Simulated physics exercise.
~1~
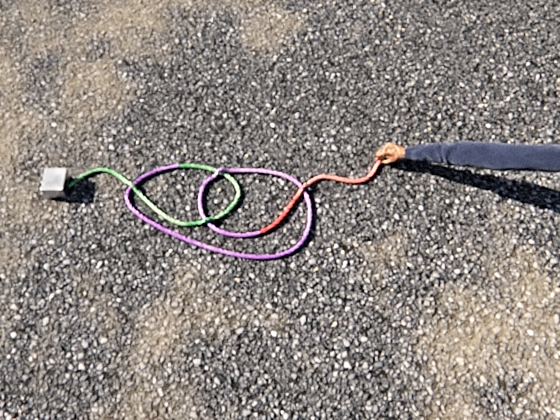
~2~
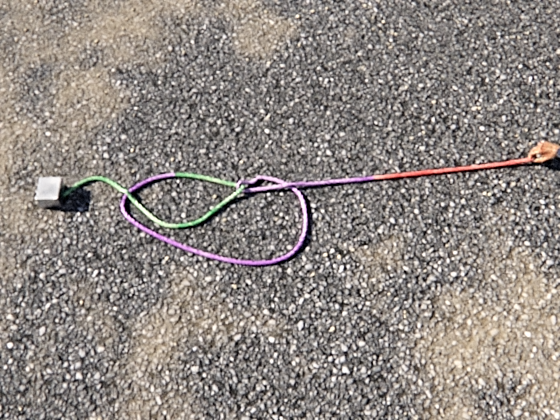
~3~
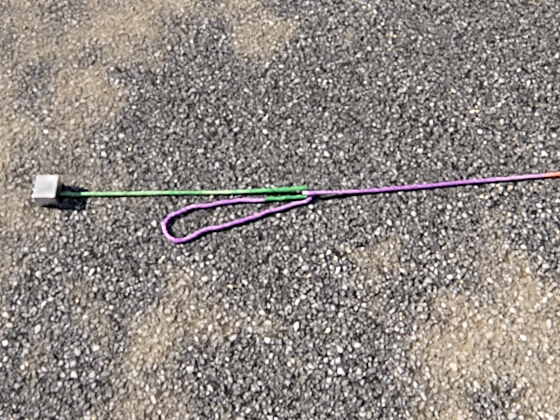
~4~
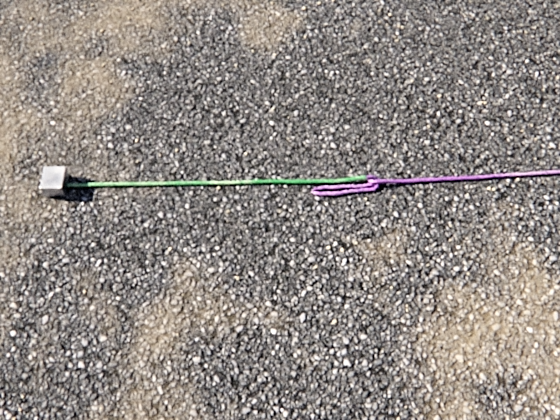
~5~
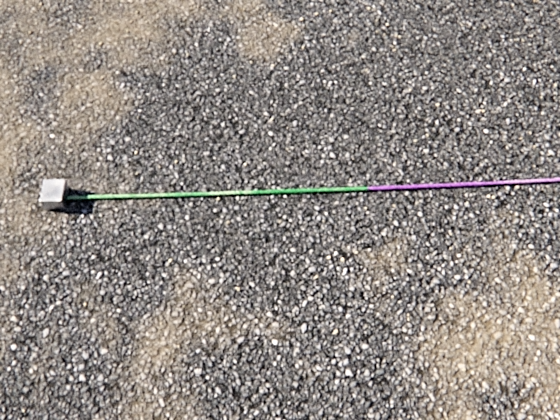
On a yard of grey gravel with sandy patches, seen from above, a rope lies in overlapping loops, its left end fixed to a small pale block. The rope is green at the left, purple through the middle and orange-red at the right, where a hand at the end of a dark blue sleeve holds it. The hand pulls the free end to the right and passes out of view. The loops shrink and narrow to a thin purple fold, which slides right and then opens out. The rope ends straight and taut, with no knot in sight.
